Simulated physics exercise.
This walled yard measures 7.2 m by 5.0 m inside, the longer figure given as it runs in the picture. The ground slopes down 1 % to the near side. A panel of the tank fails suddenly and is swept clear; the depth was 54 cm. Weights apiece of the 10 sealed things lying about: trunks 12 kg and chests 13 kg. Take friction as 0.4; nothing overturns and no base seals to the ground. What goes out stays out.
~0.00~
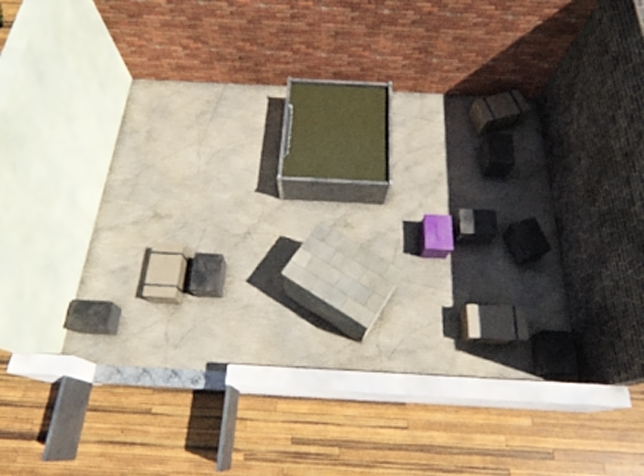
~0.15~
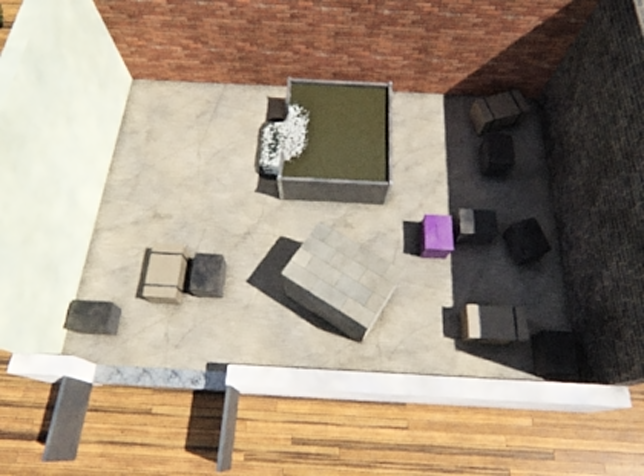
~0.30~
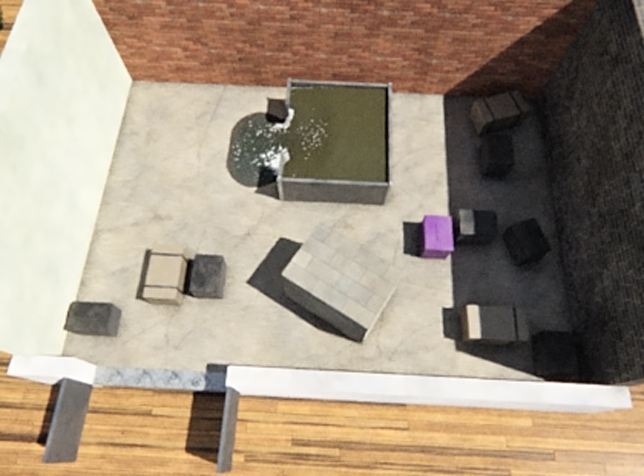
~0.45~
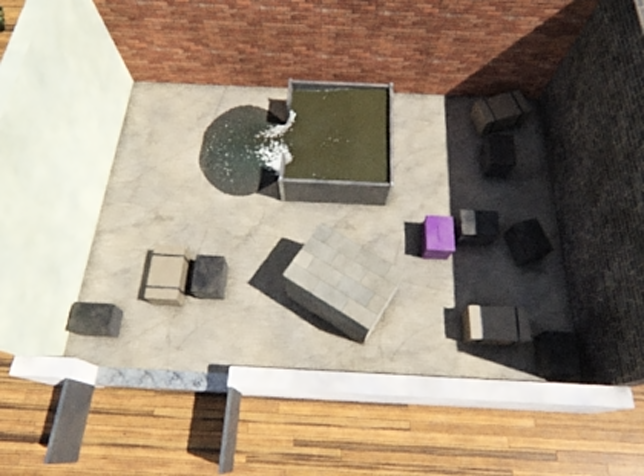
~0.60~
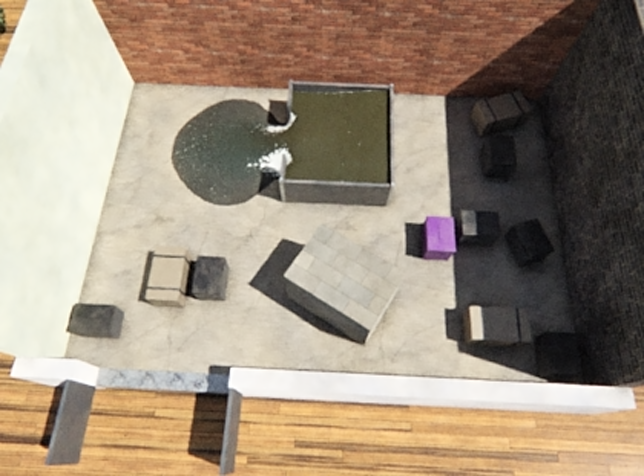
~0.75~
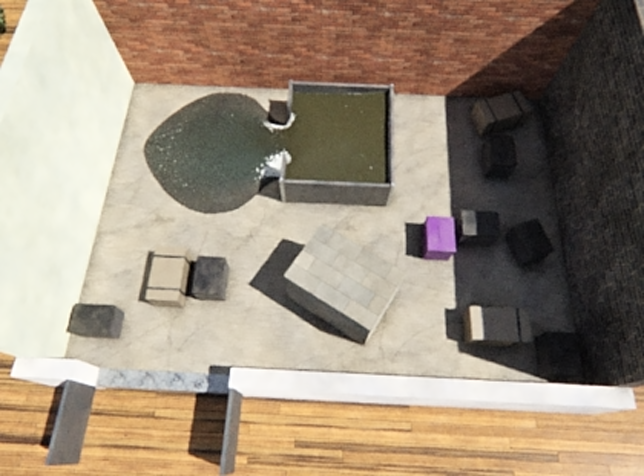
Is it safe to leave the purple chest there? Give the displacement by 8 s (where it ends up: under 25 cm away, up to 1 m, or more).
Purple chest stays put.
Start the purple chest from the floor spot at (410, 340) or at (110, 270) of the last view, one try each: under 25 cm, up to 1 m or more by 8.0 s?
In that order: It barely shifts; it gets carried off.
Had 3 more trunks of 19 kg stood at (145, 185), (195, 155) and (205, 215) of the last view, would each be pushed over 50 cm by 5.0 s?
In that order: Past it, more, more.
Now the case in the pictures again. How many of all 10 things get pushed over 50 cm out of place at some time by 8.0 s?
That makes 2.
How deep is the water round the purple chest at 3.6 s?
About 0 cm.
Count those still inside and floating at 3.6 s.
At that moment 0.
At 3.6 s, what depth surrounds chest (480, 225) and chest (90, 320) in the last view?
About 0 and 6 cm.
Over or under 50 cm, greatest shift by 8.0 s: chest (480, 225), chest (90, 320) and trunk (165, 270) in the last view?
In turn: Under, past it, over.
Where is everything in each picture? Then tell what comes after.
The purple chest at (438, 231), on the bottom; 3.0 m2 under water; 0 of 10 have shifted, in the first frame.
The purple chest at (439, 232), on the bottom; water covers 3.4 m2; 0 of 10 have shifted, in the second frame.
The purple chest at (439, 232), on the bottom; 4.1 m2 under water; 0 of 10 have shifted, in the third frame.
The purple chest at (440, 232), on the bottom; water covers 4.9 m2; 0 of 10 have shifted, in the fourth frame.
The purple chest at (441, 233) rests on the ground; 5.8 m2 under water; 0 of 10 have shifted, in the fifth frame.
The purple chest at (441, 233) rests on the ground; 6.9 m2 under water; 0 of 10 have shifted, in the sixth frame.
After 1.6 s the purple chest is near (441, 233), 0.0 m from its start, aground; 0 of 10 are out; 0 afloat.
After 3.6 s the purple chest is near (441, 233), 0.0 m from its start, aground; 0 of 10 are out; 0 afloat.
After 5.6 s the purple chest is near (441, 233), 0.0 m from its start, aground; 1 of 10 are out; 0 afloat.
After 8.0 s the purple chest is near (441, 233), 0.0 m from its start, aground; 1 of 10 are out; 0 afloat.
